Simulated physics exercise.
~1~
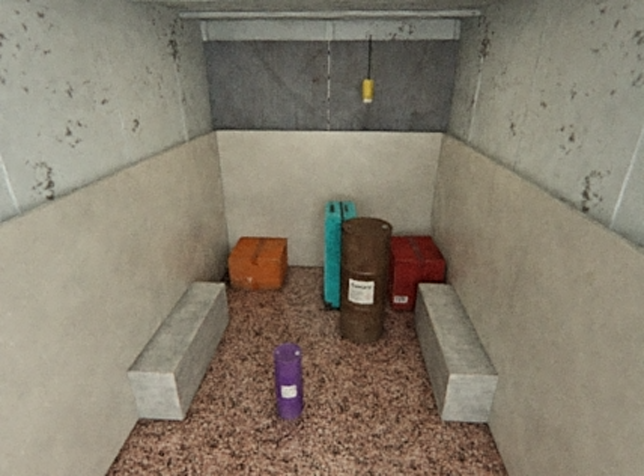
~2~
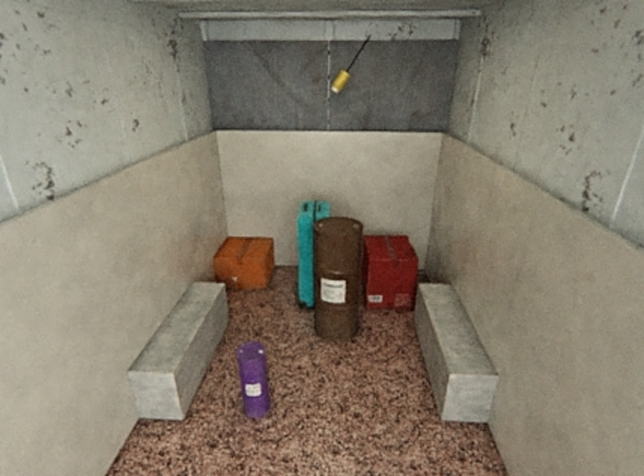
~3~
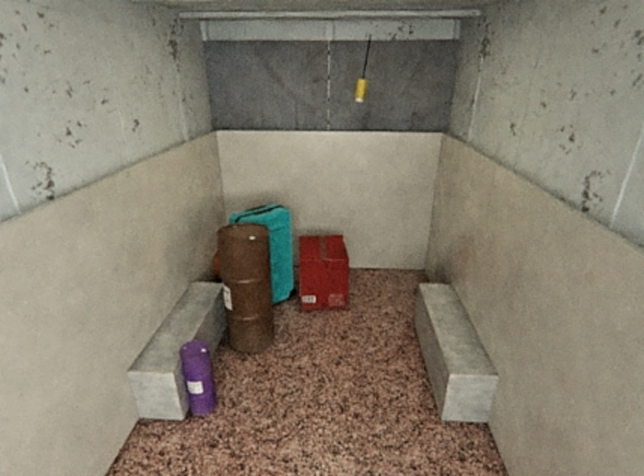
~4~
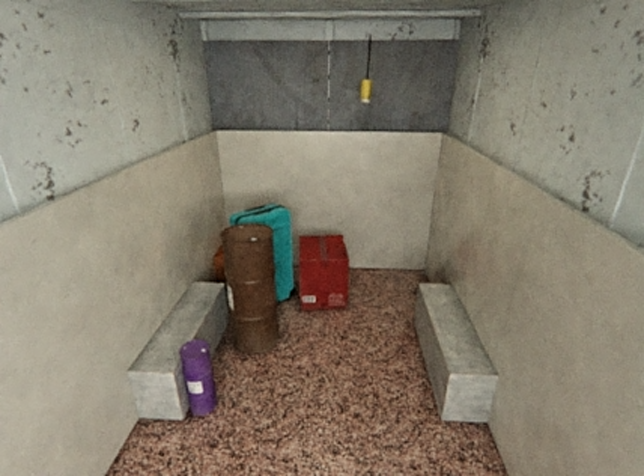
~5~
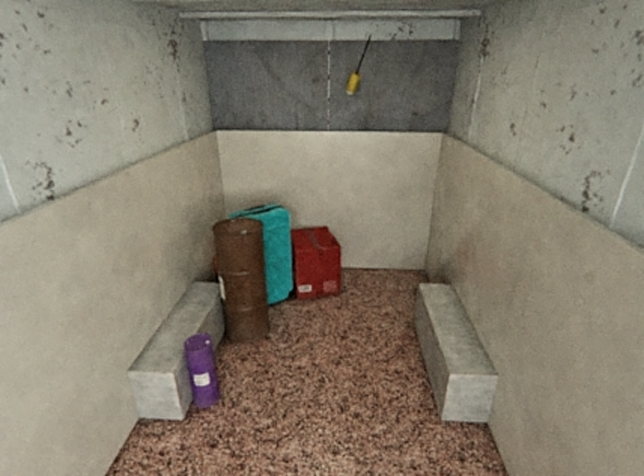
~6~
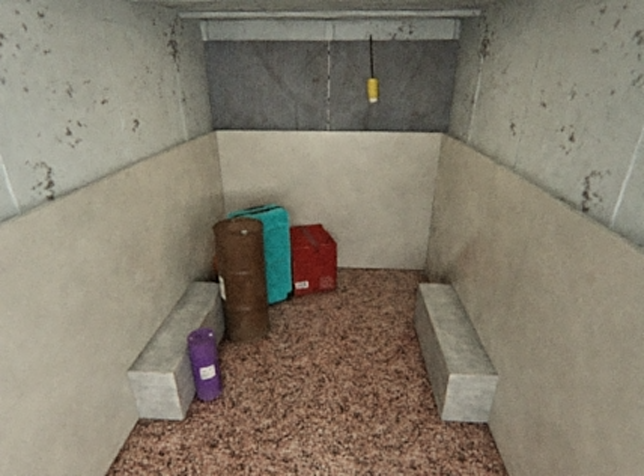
A tall brown drum stands near the back of a van's load bay, seen from behind and facing the front wall, with a turquoise case beside it, a red box to the right, an orange box to the left and a small purple canister nearer the viewer. A yellow lamp swings overhead. All the things shift left, the drum and canister ending by the left wheel box and the orange box nearly hidden. After a pause, the drum and red box slide slightly farther back and left, while the canister edges backward. Everything ends upright, bunched on the left.
